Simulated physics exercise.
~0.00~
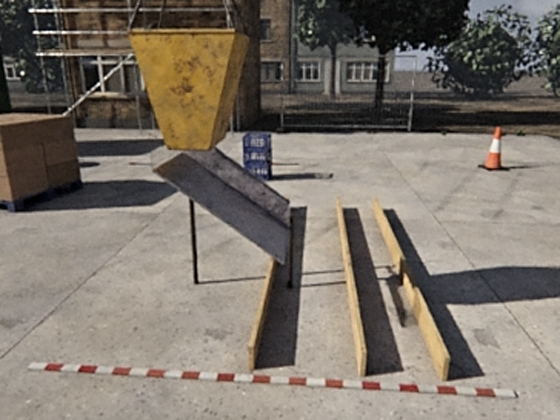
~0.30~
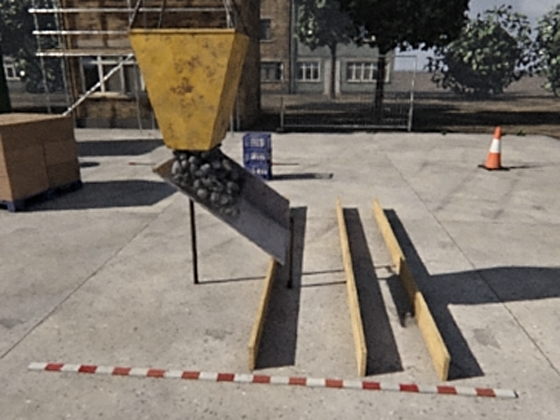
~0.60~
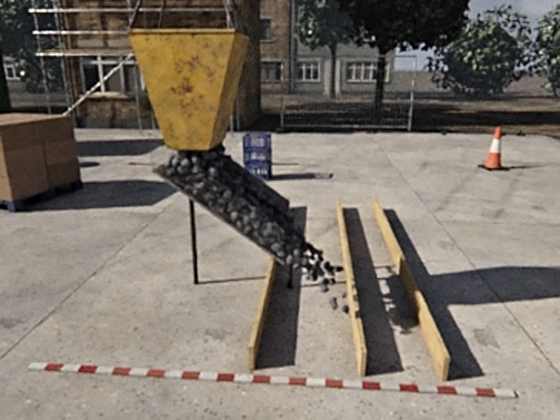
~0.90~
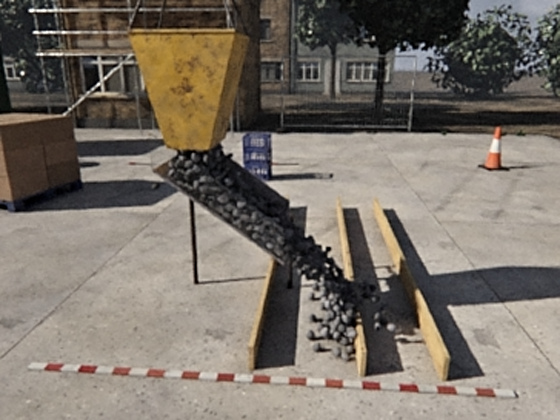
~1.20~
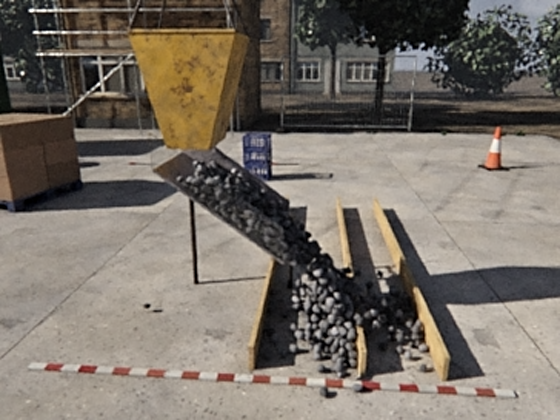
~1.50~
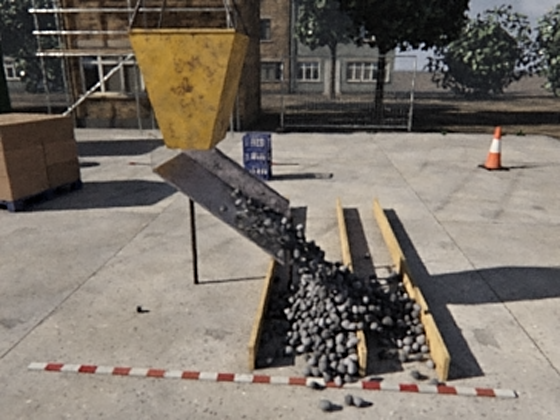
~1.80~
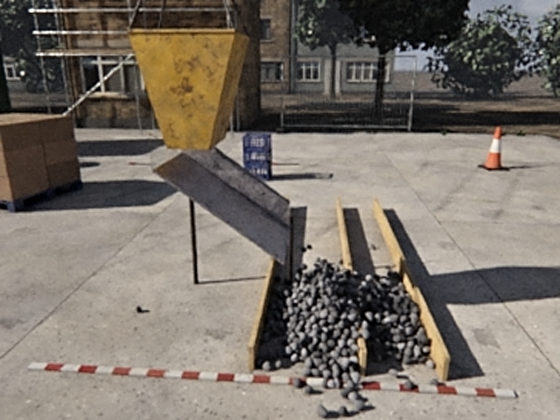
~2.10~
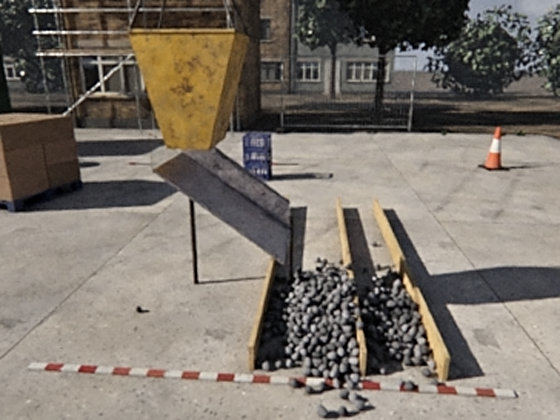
To begin with, a worn yellow skip hangs still above a sloping steel slide in a paved yard, with three wooden boards on the ground forming two bays. Dark, rounded stones drop from the bottom of the skip onto the slide and run down to the right. They spill off its lower end into the left bay, and as the heap grows, some reach the right bay. The slide then empties, while a few stones stray towards the striped staff. Finally the stones lie still, most in the left bay and a smaller share in the right.
